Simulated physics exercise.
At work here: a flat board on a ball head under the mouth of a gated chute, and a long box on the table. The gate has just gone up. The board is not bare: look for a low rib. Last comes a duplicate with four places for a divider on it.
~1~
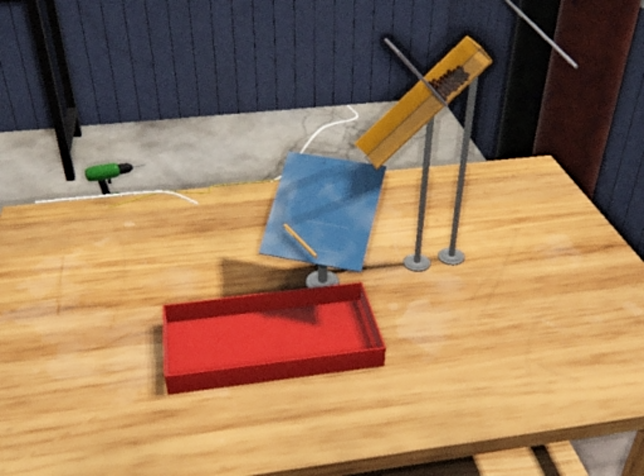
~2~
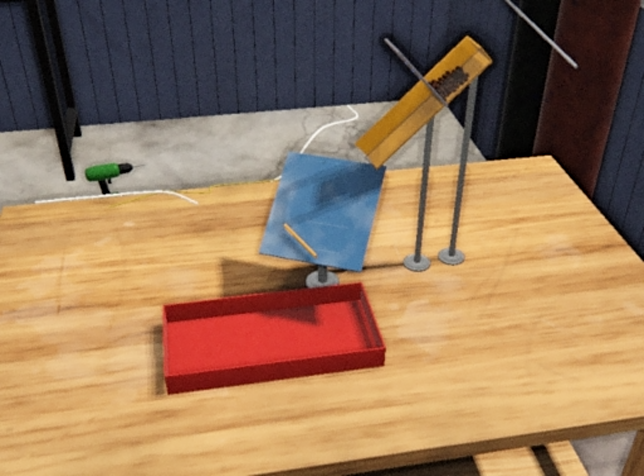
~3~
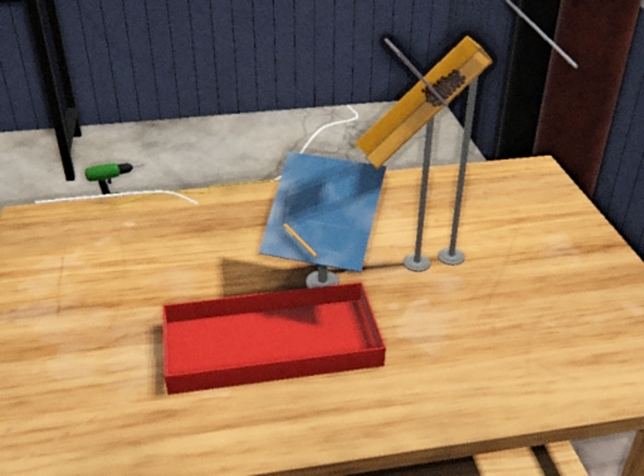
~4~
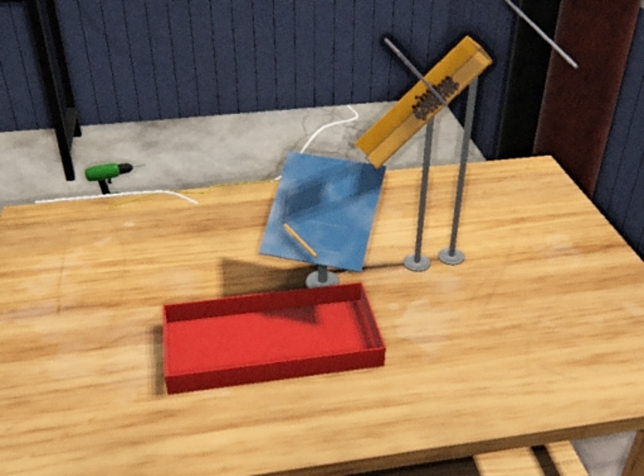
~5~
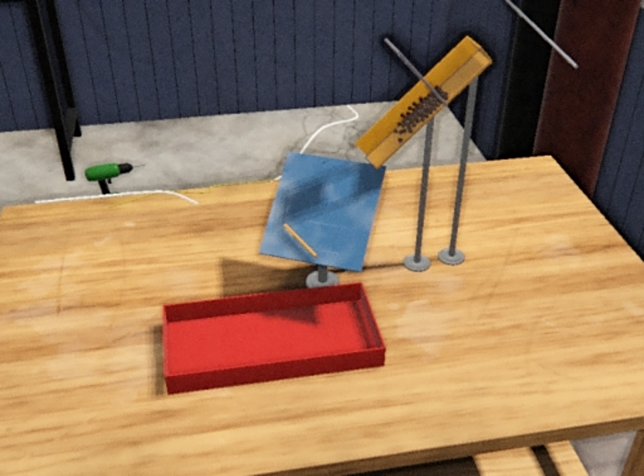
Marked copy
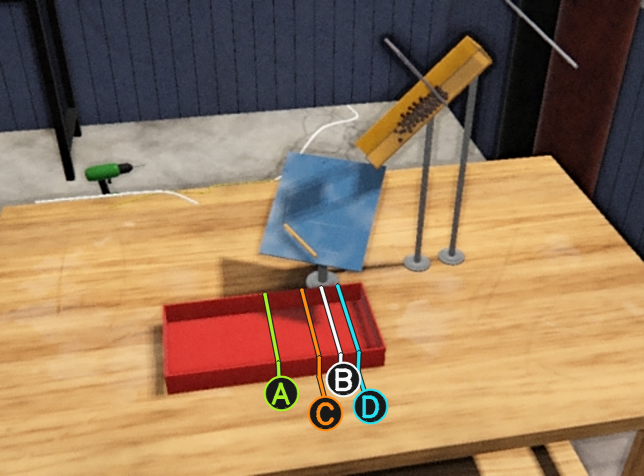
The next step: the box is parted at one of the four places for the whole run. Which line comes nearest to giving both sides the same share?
B beats the others.
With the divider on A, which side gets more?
Right.
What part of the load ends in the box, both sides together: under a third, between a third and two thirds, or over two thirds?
Over two thirds.
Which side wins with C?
The right side.
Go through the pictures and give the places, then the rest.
The first frame shows load behind the gate at (447, 83), allspice berries; lip of the chute at (372, 162), sloping fairly steeply.
The second frame shows middle of the board at (323, 209), tilted fairly steeply; middle of its low edge at (309, 262); of its high edge at (337, 159).
The third frame shows front corners of the box at (165, 376) and (385, 348), empty; front of the load at (428, 100).
The fourth frame shows middle of the load at (436, 100); its front at (417, 115), about a quarter of the way to the lip; rib from (285, 224) to (315, 255).
The fifth frame shows middle of the load at (420, 112); its front at (400, 140), about two thirds of the way to the lip.
On the marked copy, line A crosses the front rim at (278, 361); line B crosses the front rim at (340, 353); line C crosses the front rim at (319, 356); line D crosses the front rim at (358, 351).
If A is chosen, of what is caught, a small part on the left of the divider, nearly all on the right.
If B is chosen, of what is caught, about half on the left of the divider, about half on the right.
If C is chosen, of what is caught, a small part on the left of the divider, most on the right.
If D is chosen, of what is caught, nearly all on the left of the divider, a small part on the right.
